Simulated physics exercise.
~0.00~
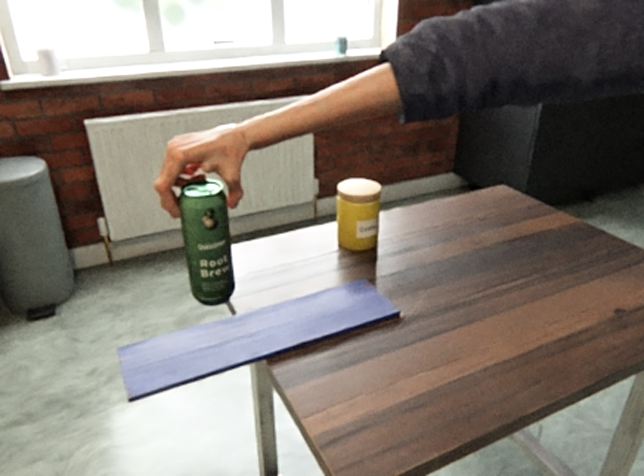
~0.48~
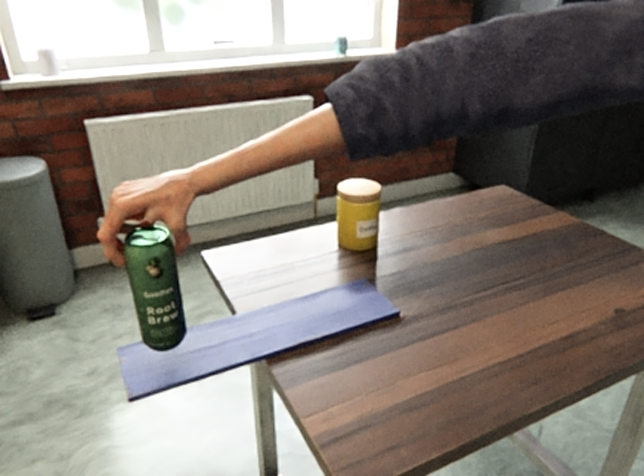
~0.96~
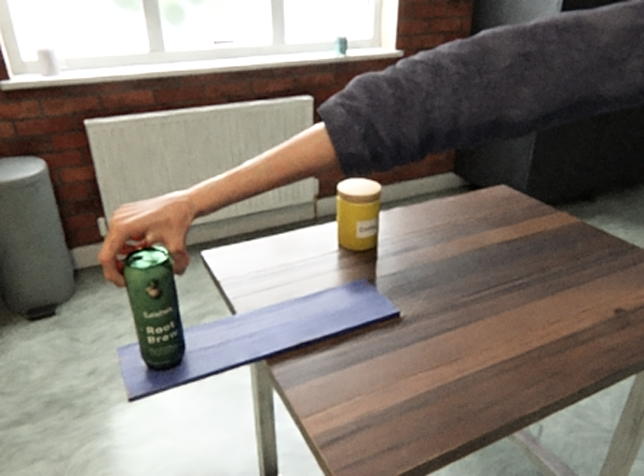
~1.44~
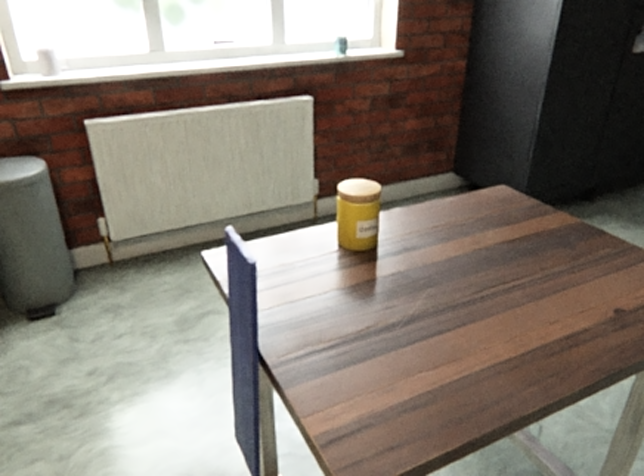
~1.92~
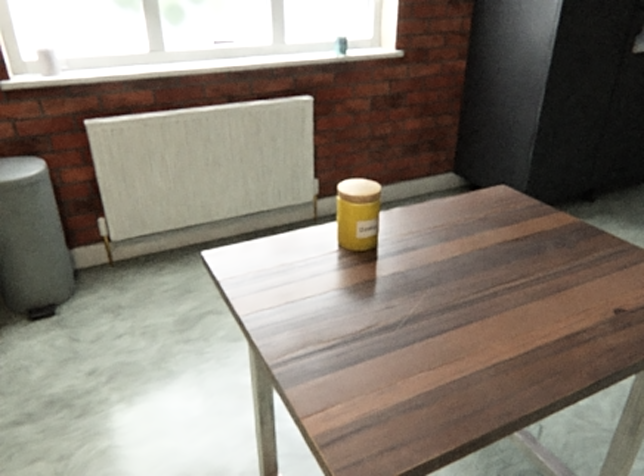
The footage shows a hand lowering a green can onto the left end of a blue plank overhanging a wooden table's edge. The hand leaves, the plank tips steeply off the edge, and finally both are out of view while a yellow jar stays on the table.
